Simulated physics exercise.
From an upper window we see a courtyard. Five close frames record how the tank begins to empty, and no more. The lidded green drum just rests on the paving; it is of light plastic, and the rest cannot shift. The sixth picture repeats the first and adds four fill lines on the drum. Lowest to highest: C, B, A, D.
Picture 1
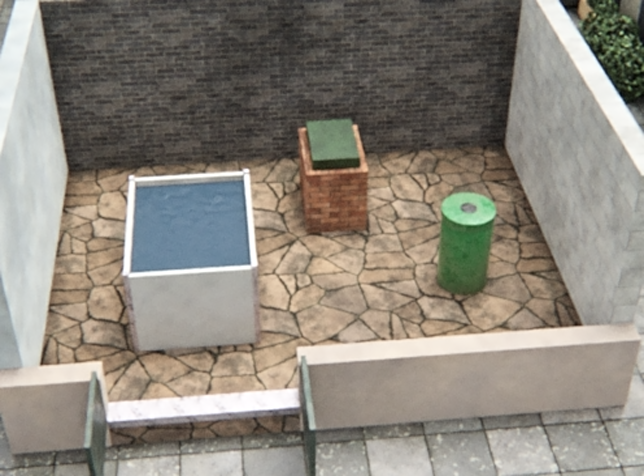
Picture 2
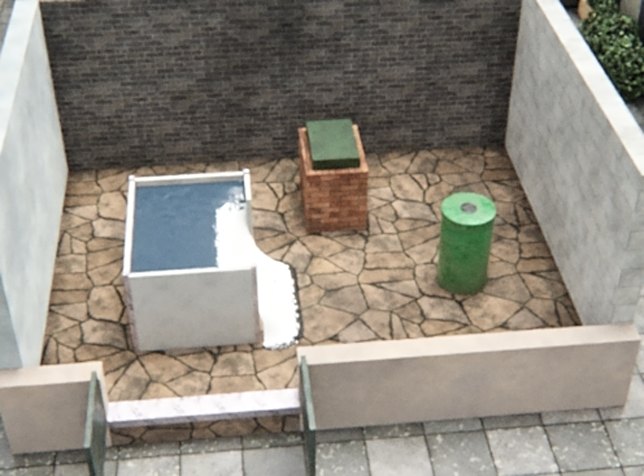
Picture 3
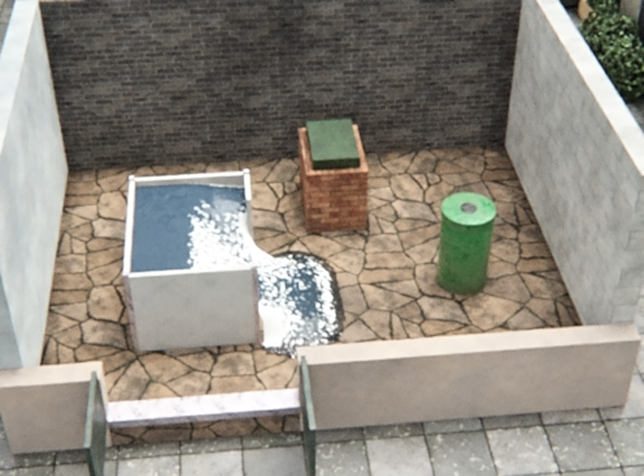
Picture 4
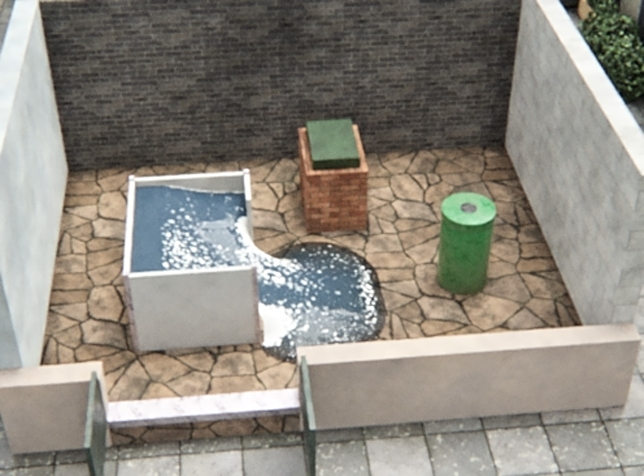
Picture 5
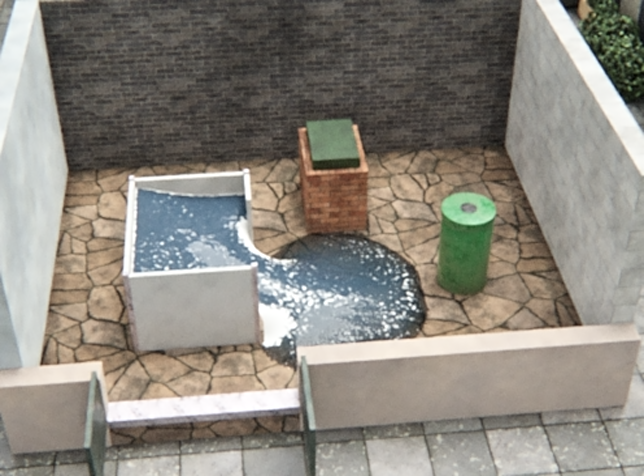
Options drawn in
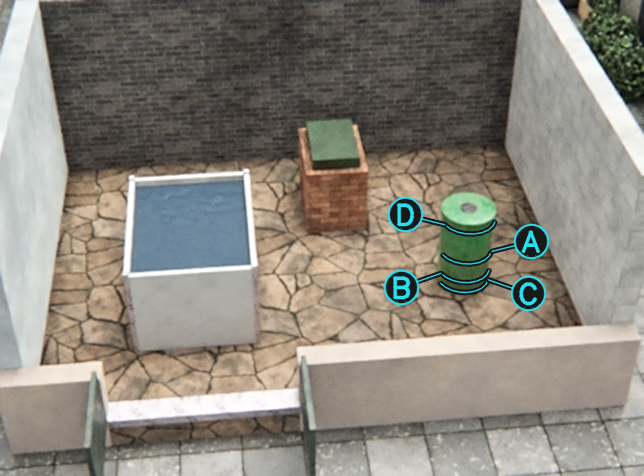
Water pours from the right side of a square tank and spreads across the courtyard paving.
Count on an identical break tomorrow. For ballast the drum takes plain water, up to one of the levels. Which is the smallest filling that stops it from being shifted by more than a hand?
That is line D.
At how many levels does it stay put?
One of the four.
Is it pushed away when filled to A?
Yes, it does.
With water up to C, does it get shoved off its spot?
Yes, it does.
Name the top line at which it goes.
A it is.
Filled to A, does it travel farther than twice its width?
No, it does not.
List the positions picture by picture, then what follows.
Lid of the green drum at (469, 208); tank full, its middle at (191, 227); open gate at (200, 358), in the first picture.
In the second picture, 3 % of the ground wet, in view closest to the drum at (288, 291).
In the third picture, 6 % of the ground wet, in view closest to the drum at (329, 290).
In the fourth picture, 11 % of the ground wet, in view closest to the drum at (370, 288).
Lid of the green drum at (469, 208); 16 % of the ground wet, in view closest to the drum at (411, 285), in the fifth picture.
On the marked copy, A at (470, 263); B at (468, 282); C at (467, 292); D at (473, 234); from the bottom up C, B, A, D.
If A is chosen, it is pushed about half its own width away.
If B is chosen, it is pushed about 5 times its own width away.
If C is chosen, it is pushed about 7 times its own width away.
If D is chosen, it does not move.
